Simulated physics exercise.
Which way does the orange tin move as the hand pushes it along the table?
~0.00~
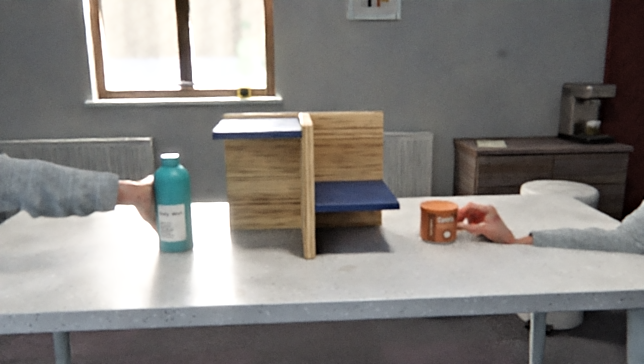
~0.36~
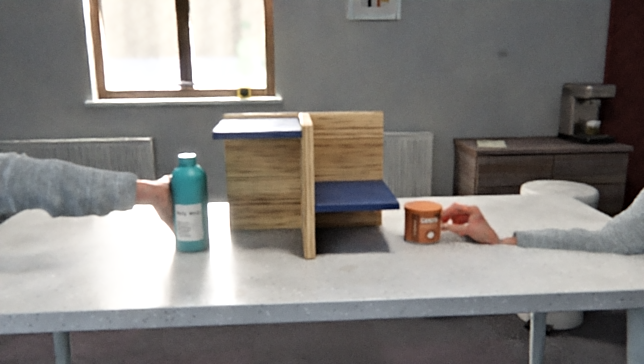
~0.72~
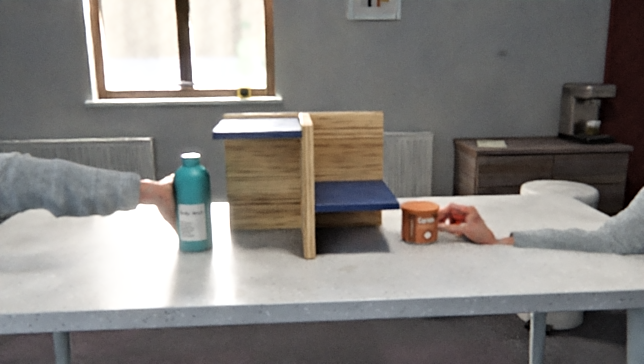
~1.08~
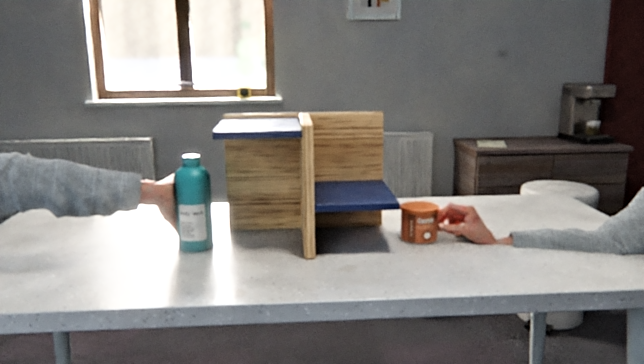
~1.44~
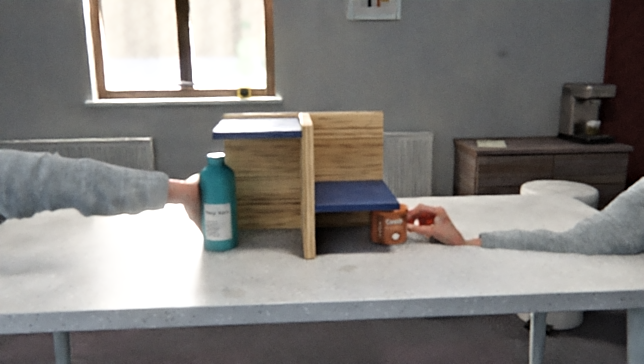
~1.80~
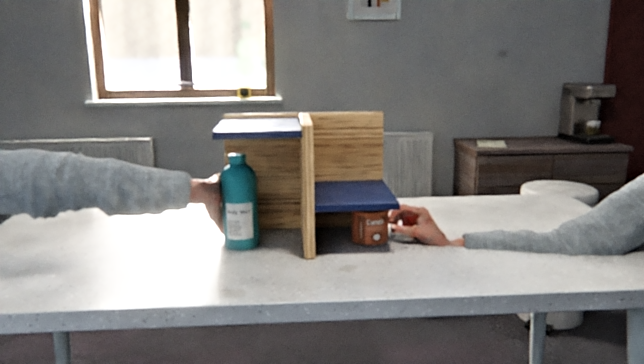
The orange tin moves to the left, toward the wooden shelf and in under the lower blue ledge.
